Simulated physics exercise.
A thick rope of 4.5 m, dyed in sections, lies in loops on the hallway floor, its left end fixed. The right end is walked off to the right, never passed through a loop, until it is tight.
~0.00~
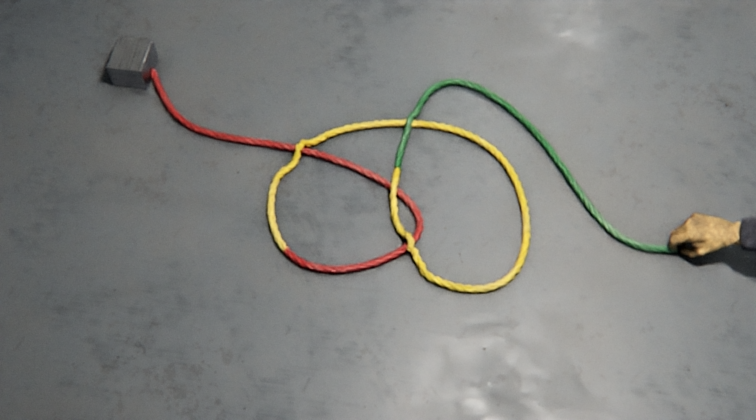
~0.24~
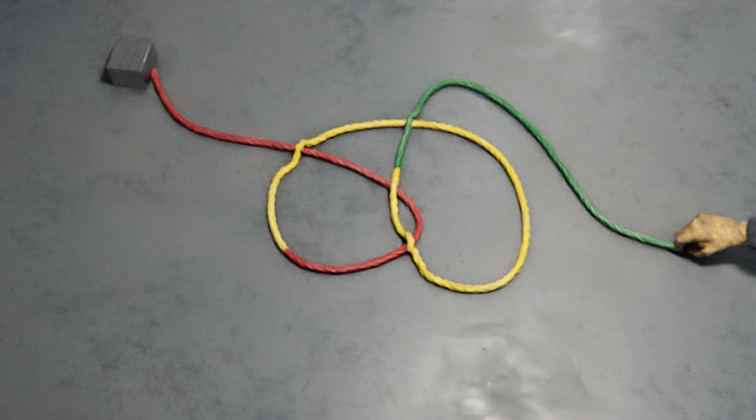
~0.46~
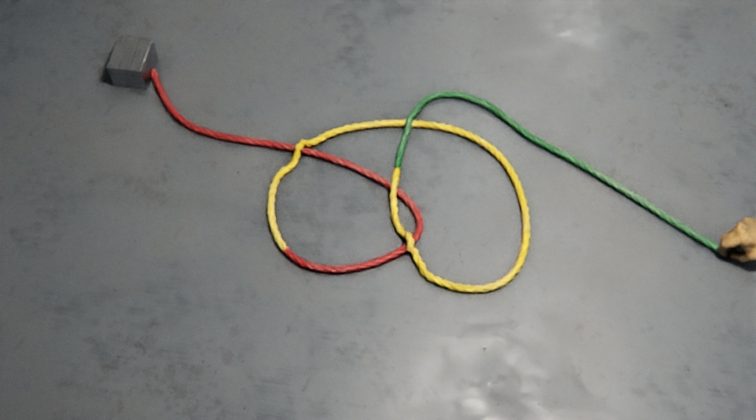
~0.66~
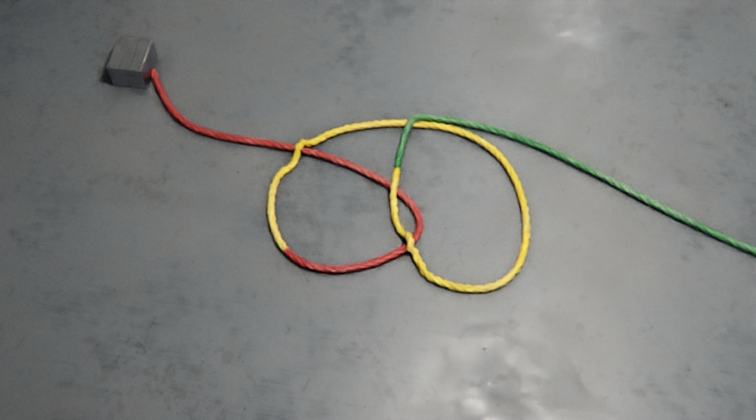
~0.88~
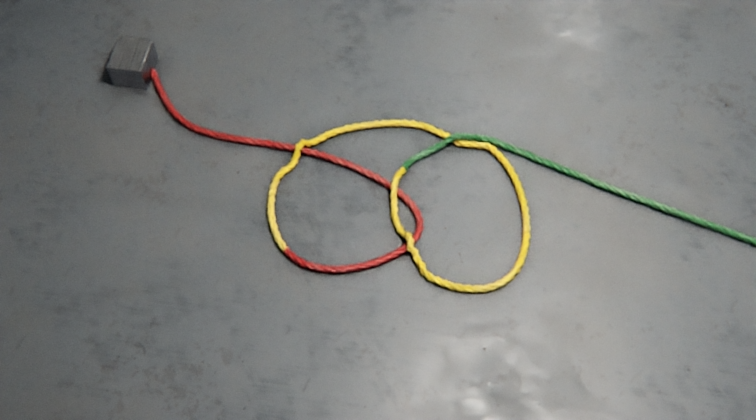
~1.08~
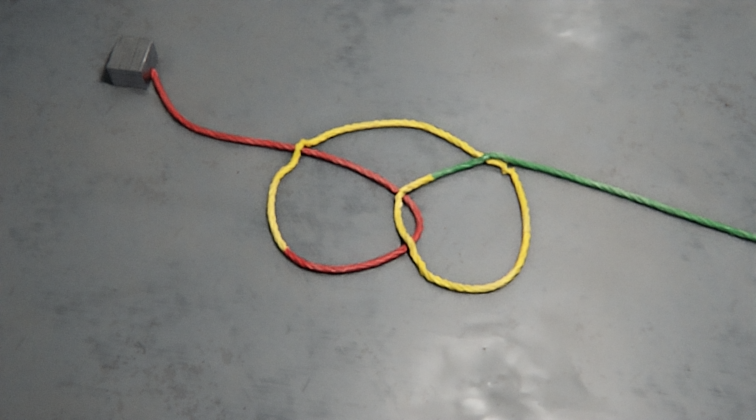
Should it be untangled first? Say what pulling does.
The rope straightens out.
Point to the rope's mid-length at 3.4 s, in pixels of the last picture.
Around (548, 196).
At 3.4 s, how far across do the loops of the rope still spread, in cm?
Some 48 cm.
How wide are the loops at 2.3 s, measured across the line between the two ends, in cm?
Some 50 cm.
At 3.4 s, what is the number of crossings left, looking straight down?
The count is 1.
At 2.3 s, the ends are 2.7 m apart, loops still 49 cm across.
At 3.4 s, the ends are 3.4 m apart, loops still 48 cm across.
At 4.6 s, the ends are 4.1 m apart, loops still 43 cm across.
At 5.8 s, the ends are 4.5 m apart, and it runs straight.
At 6.1 s, the ends are 4.5 m apart, and it runs straight.
